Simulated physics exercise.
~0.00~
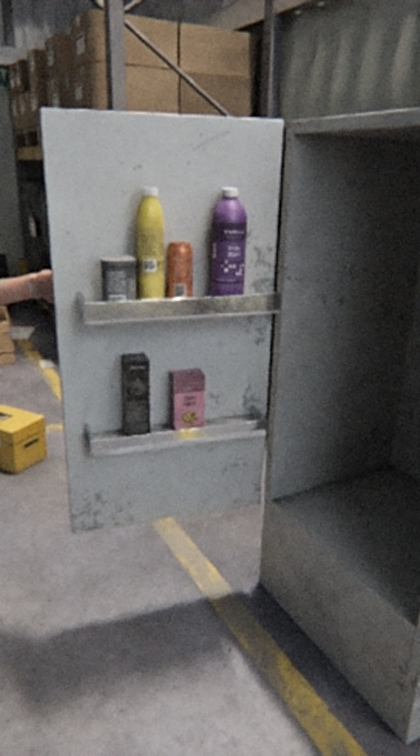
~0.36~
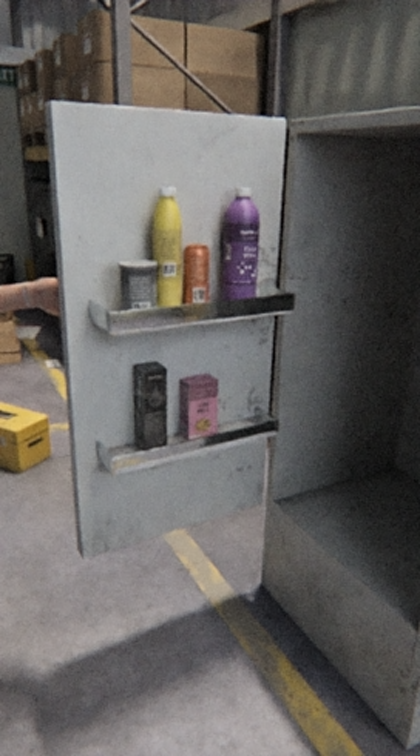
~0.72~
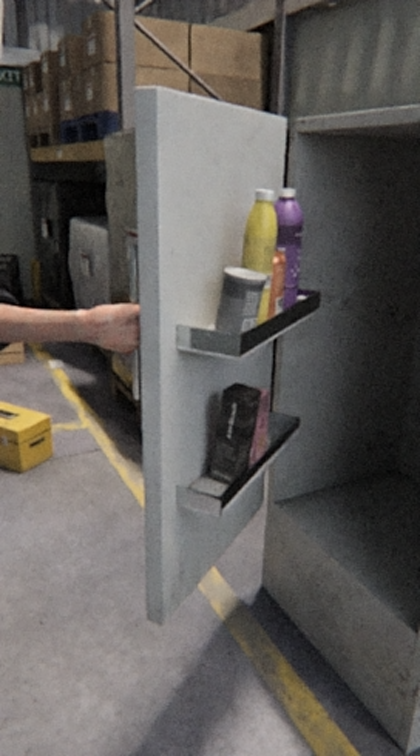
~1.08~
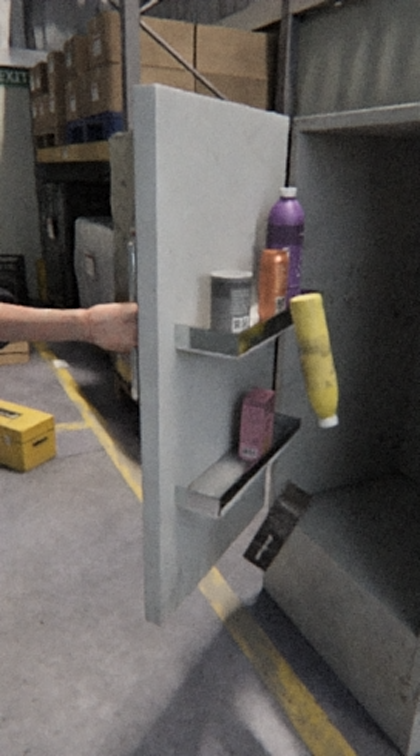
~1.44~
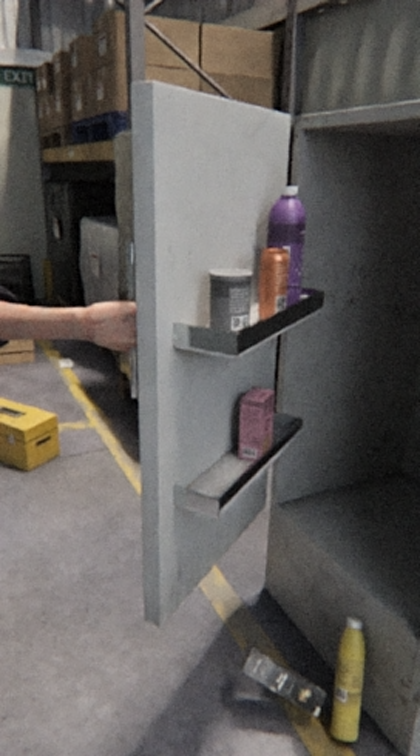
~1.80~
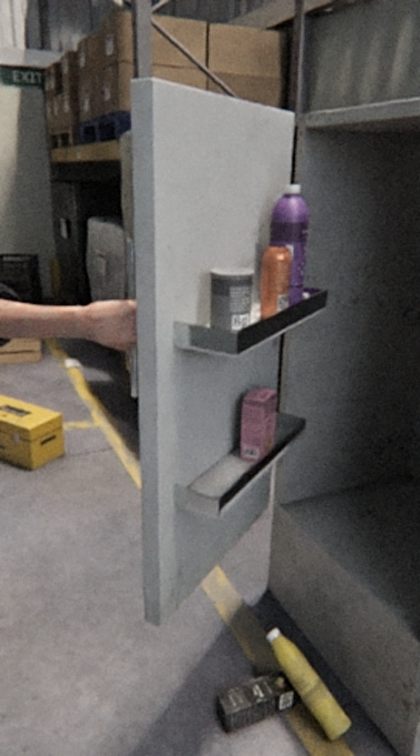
At the start, a pale cabinet door stands wide open in a warehouse, its upper rail holding a grey tin, a yellow bottle, an orange can and a purple bottle, with a black carton and a pink carton below. A hand at the left edge swings the door partway towards the cabinet. As it stops, the grey tin, yellow bottle and black carton tip. The tin settles upright, but the yellow bottle and black carton tumble over the rails, turning upside down. Both drop to the floor and end lying on their sides, while the other four items stay on the door.
